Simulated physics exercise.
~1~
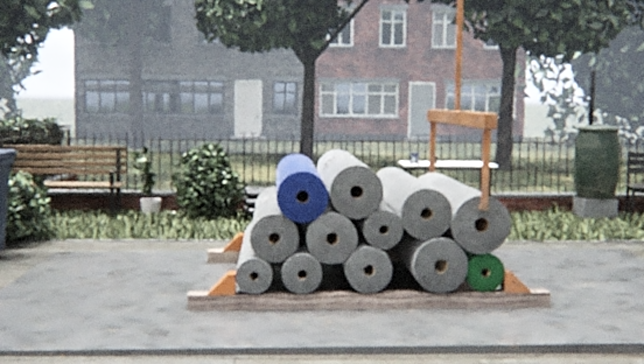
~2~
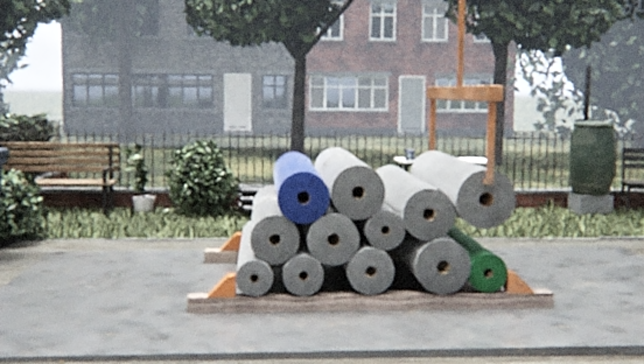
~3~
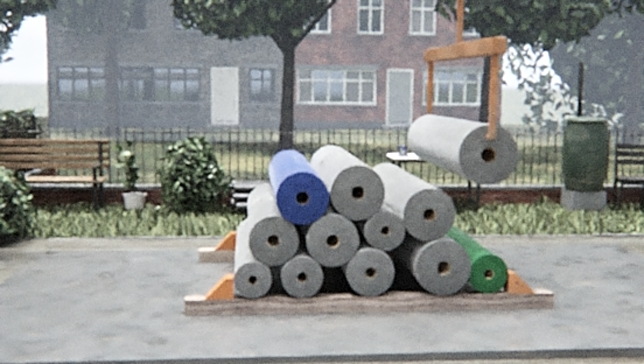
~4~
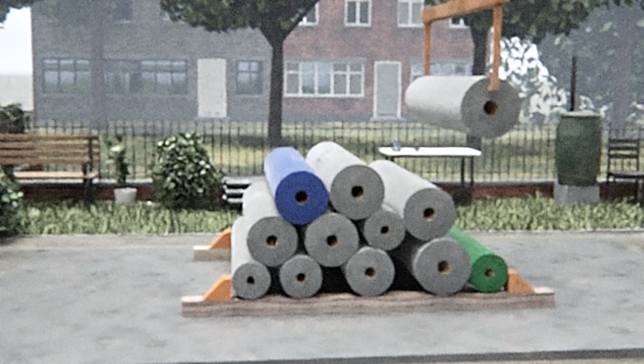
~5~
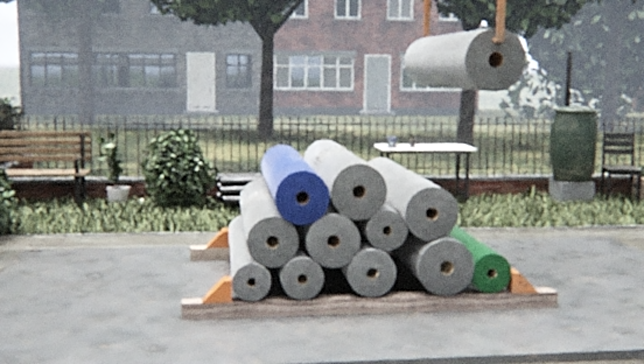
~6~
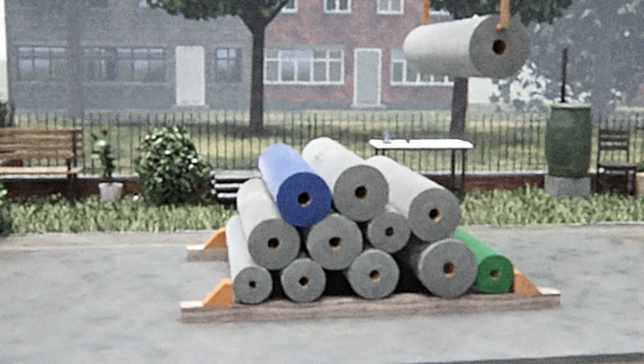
A pyramid-like stack of thick rolls, mostly grey, sits on a low base between orange chocks on grey paving, seen from the front with its ends facing the viewer. One blue roll lies at the upper left and a green one at the bottom right, with a hedge, railings, trees and brick houses behind. An orange lifting frame holds a grey roll at the upper right of the stack and draws it straight up, clear of the others. The view drifts slightly sideways as it rises. Finally the roll hangs high above, while the blue, green and remaining grey rolls stay in place.
